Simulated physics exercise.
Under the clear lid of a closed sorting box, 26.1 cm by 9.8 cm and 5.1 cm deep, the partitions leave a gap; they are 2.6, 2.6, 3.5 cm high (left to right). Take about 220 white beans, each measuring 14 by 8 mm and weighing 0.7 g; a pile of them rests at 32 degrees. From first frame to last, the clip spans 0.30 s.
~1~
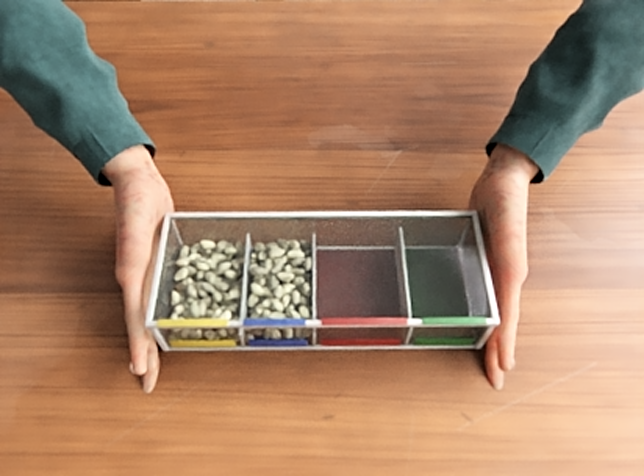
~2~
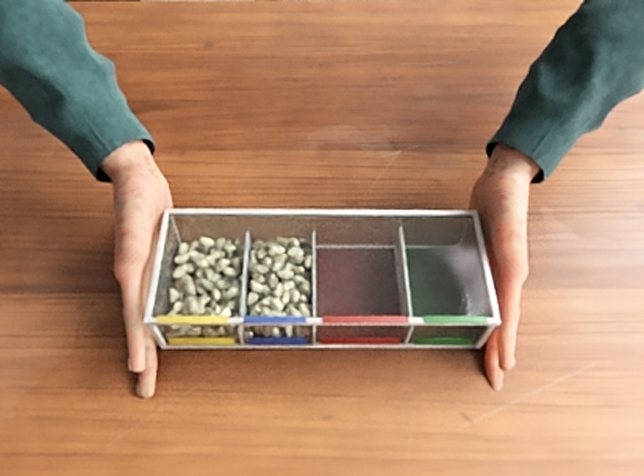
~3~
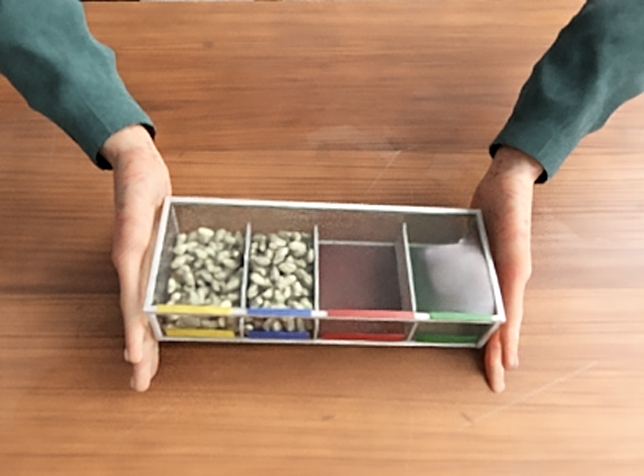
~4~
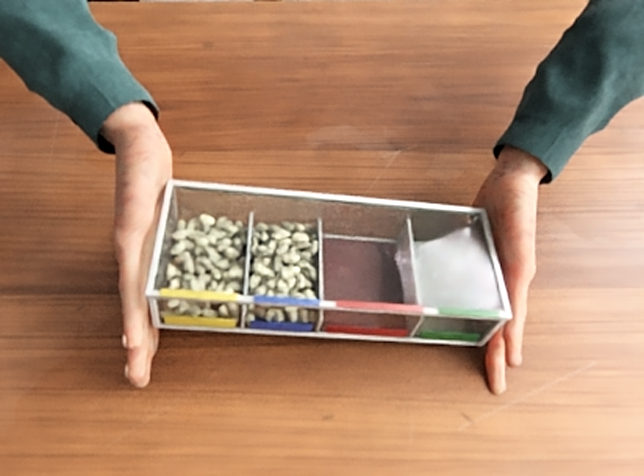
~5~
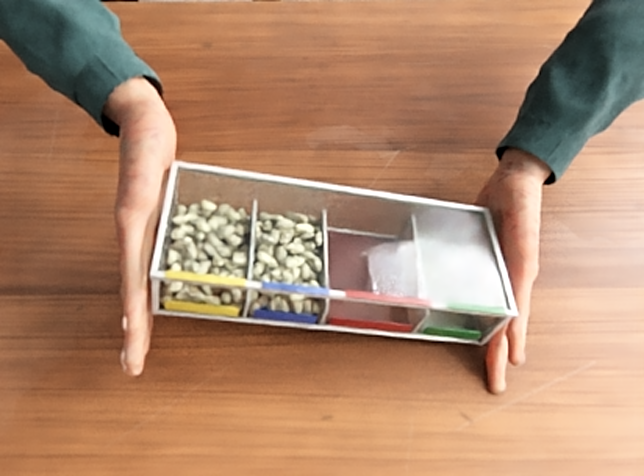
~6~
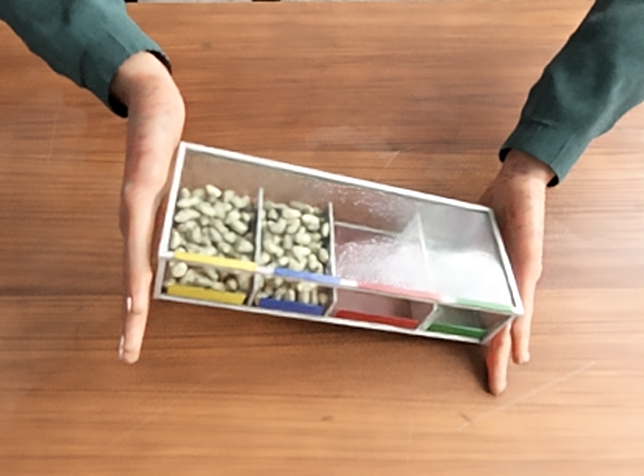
Two hands tilting a clear-lidded box, left end rising, as white haze spreads in right compartments and beans stay in left ones.
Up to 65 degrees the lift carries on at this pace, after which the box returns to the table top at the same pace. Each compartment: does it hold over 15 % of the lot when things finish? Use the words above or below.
Red compartment: Above; blue compartment: Above; green compartment: Below; yellow compartment: Above.
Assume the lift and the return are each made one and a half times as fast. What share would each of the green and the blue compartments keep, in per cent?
Then green would get 5 per cent, while blue would get 40 per cent.
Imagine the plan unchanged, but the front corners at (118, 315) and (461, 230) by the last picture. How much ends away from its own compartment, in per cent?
Estimate: Around 10 %.
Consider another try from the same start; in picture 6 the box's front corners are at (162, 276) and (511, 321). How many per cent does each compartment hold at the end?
Red 20; blue 40; green 0; yellow 40.
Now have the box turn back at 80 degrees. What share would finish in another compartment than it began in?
Roughly 60 %.
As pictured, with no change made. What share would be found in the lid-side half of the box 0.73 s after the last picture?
Roughly 20 percent of the pieces.
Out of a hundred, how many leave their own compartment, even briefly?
Around 30 percent.
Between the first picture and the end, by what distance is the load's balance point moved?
Around 4.0 centimetres, start to finish.
Then, 0.73 s after the last picture, tilt 63 degrees; red 5 %, blue 55 %, yellow 40 %.
Then, 1.22 s after the last picture, tilt 26 degrees; red 25 %, blue 45 %, yellow 30 %.
Then, 1.77 s after the last picture, tilt 0 degrees; red 25 %, blue 45 %, yellow 30 %.
In the end, red 25 %, blue 45 %, green 0 %, yellow 30 %.
